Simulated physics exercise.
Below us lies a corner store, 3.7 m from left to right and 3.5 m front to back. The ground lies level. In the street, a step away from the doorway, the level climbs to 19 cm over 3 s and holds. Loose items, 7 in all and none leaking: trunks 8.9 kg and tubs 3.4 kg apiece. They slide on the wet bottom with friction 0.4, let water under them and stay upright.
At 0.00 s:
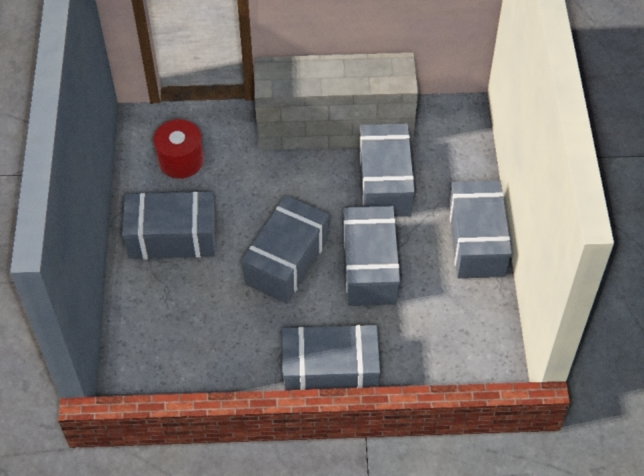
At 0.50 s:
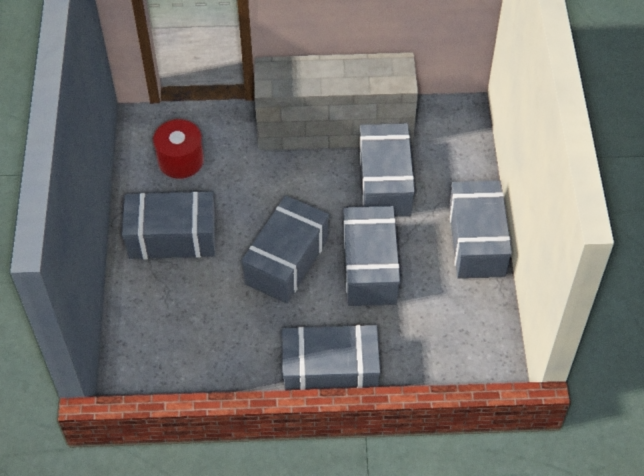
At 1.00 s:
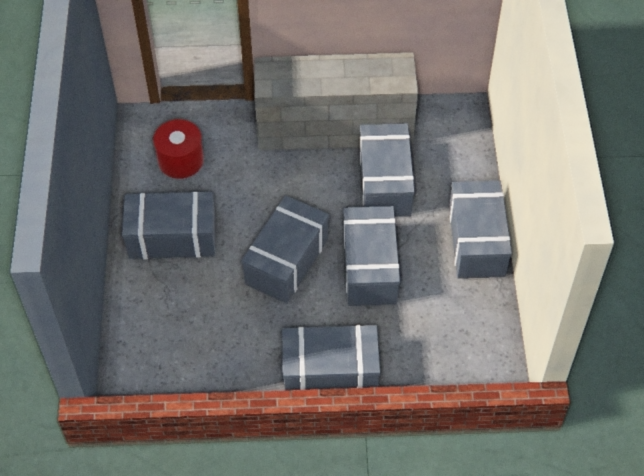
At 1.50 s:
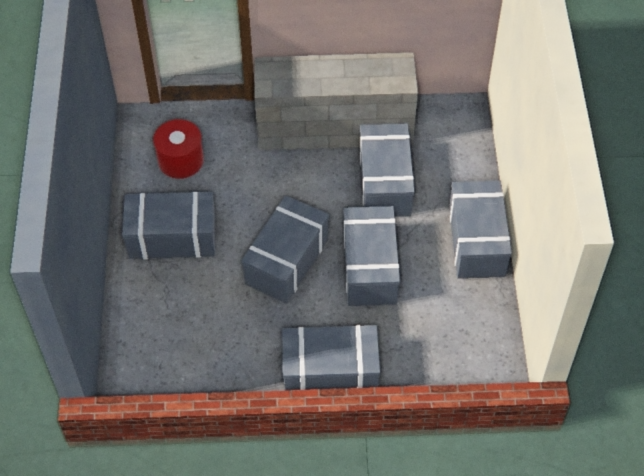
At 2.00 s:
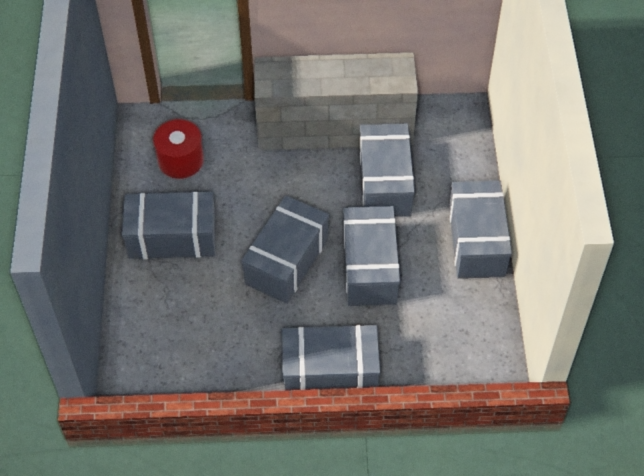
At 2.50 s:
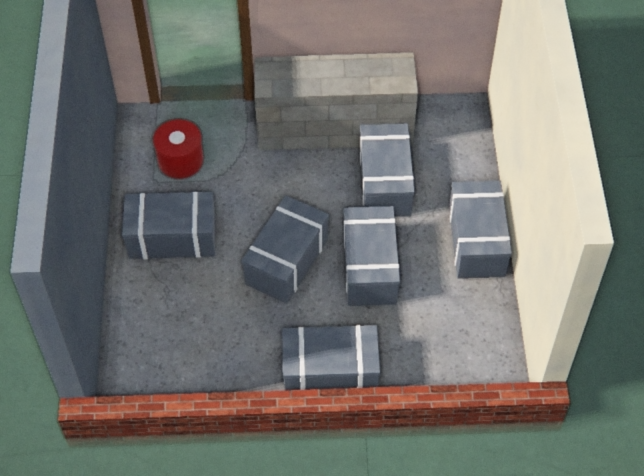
The small walled store stayed still as murky green water covered the ground outside, then slid in through the doorway and spread across the floor around the red tub, while the grey trunks never moved.
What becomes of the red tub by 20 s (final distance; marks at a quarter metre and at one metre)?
The red tub gets carried off.
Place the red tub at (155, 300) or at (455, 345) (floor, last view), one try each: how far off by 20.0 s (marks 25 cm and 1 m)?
In turn: It gets carried off; it gets carried off.
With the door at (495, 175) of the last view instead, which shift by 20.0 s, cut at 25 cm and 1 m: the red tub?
Then the red tub moves a short way.
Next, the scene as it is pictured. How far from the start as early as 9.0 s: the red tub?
Roughly 200 cm by then.
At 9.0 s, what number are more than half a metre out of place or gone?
I count 5.
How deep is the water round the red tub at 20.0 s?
Roughly 14 cm.
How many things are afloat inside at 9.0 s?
I count 5.
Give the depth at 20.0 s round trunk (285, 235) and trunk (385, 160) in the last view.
Roughly 12 and 10 cm.
After 4.0 s the red tub is near (137, 196), 0.8 m from its start, afloat; 1 afloat.
After 9.0 s the red tub is near (229, 316), 2.1 m from its start, afloat; 5 afloat.
After 16.0 s the red tub is near (309, 298), 2.2 m from its start, afloat; 7 afloat.
After 20.0 s the red tub is near (422, 157), 2.3 m from its start, afloat; 7 afloat.
